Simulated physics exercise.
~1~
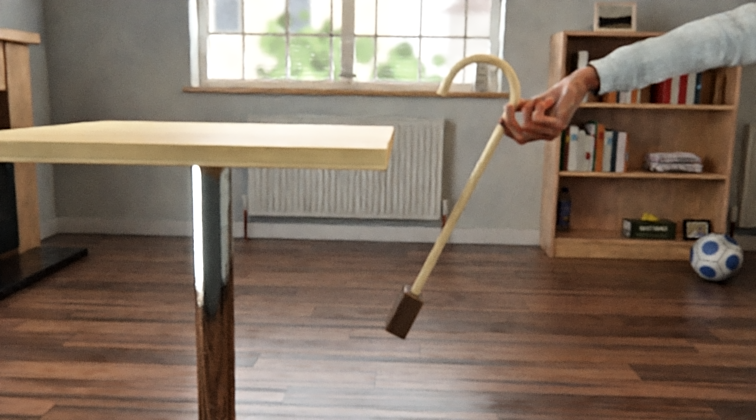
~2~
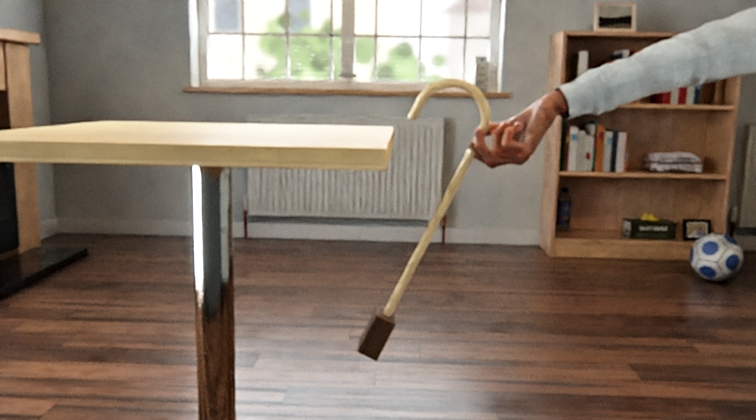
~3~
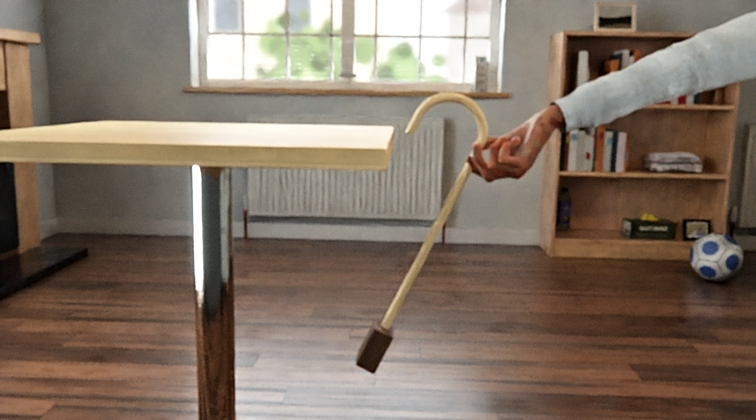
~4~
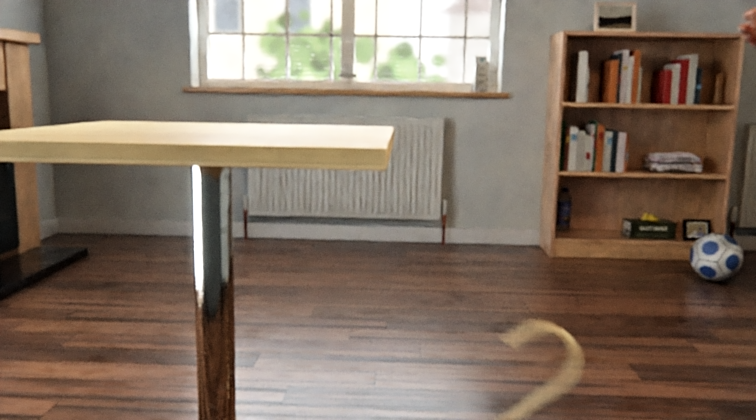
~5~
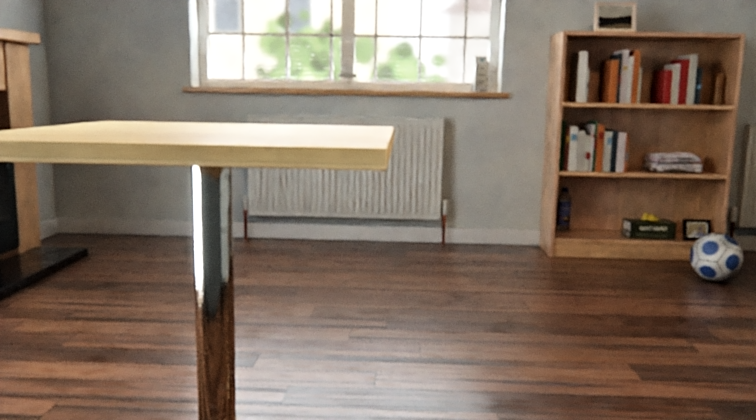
A hand holds a hooked cane against the table's end, lets go, and it falls floorward.
